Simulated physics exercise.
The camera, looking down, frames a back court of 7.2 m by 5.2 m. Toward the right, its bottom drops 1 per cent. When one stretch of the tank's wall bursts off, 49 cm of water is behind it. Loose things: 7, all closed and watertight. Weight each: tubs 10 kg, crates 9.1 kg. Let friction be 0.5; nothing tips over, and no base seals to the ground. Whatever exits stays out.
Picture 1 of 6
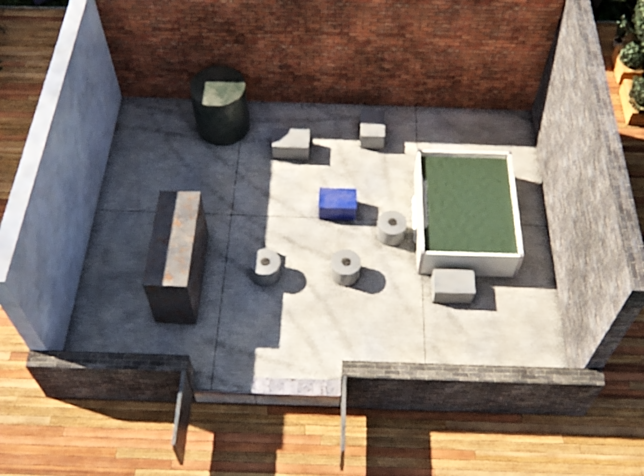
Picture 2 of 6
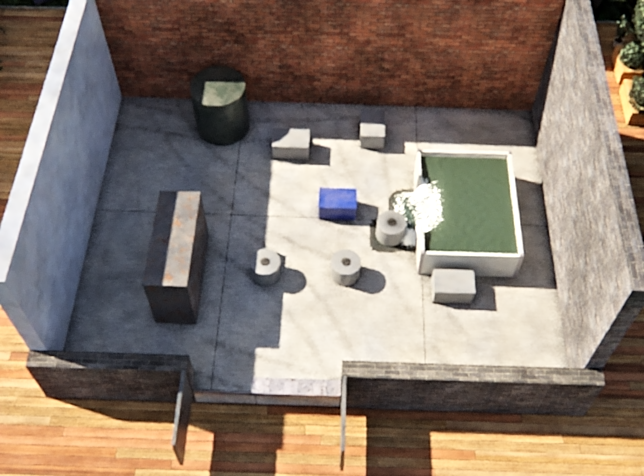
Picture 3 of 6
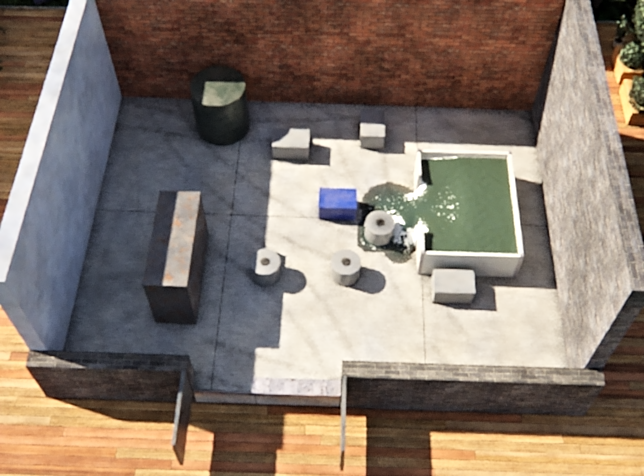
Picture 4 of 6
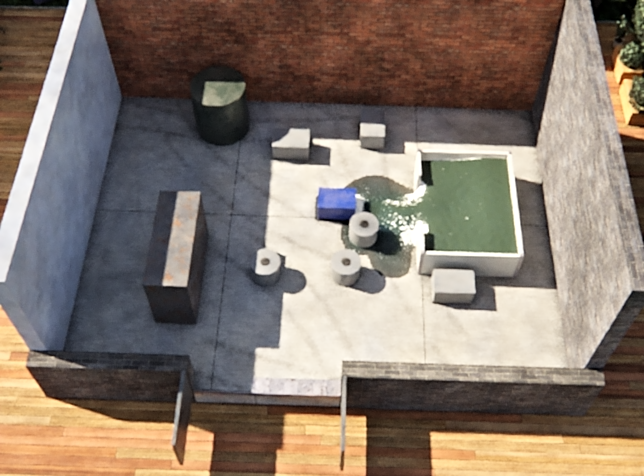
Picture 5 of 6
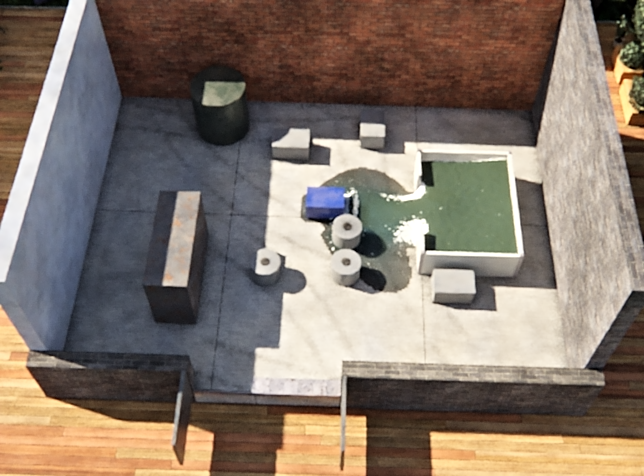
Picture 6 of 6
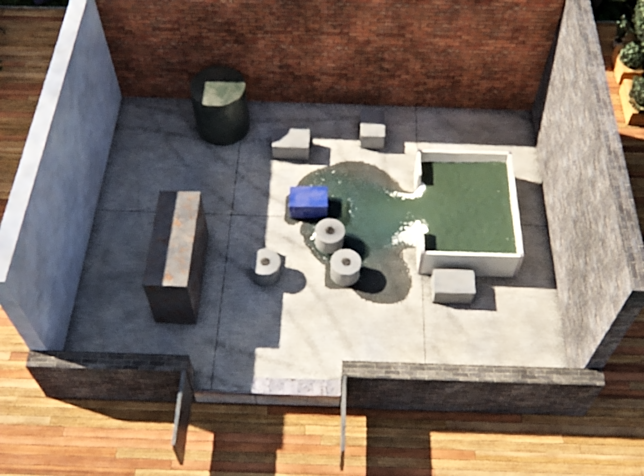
The clip shows a walled courtyard where the left side of a tank of green water bursts open, water spreading leftward across the pale floor, pushing a nearby gray cylinder left and then shifting a blue crate the same way.
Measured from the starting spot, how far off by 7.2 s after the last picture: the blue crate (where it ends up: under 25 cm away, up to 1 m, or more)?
The blue crate goes a long distance.
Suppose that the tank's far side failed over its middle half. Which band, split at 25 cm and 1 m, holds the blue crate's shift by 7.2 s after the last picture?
If that happened, the blue crate does not really move.
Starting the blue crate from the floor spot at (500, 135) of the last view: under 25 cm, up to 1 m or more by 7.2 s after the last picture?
Outcome: It sits still.
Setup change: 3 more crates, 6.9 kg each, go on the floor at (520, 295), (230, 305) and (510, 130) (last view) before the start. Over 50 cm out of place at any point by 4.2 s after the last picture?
In that order: Under, more, less.
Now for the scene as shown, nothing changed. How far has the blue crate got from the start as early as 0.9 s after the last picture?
Some 200 cm from the start.
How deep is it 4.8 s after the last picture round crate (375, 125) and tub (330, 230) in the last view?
First about 2 cm, second about 4 cm.
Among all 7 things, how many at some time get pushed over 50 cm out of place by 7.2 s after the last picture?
Result: 5.
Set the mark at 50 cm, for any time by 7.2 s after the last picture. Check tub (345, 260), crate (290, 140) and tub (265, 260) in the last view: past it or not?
First one went too far, second one went too far, third one went too far.
Then, 0.9 s after the last picture the blue crate is near (214, 189), 2.0 m from its start, aground; 0 of 7 are out; 0 afloat.
Then, 2.8 s after the last picture the blue crate is near (122, 151), 3.6 m from its start, afloat; 0 of 7 are out; 3 afloat.
Then, 4.8 s after the last picture the blue crate is near (154, 103), 3.6 m from its start, afloat; 1 of 7 are out; 2 afloat.
Then, 7.2 s after the last picture the blue crate is near (181, 127), 2.9 m from its start, afloat; 1 of 7 are out; 2 afloat.
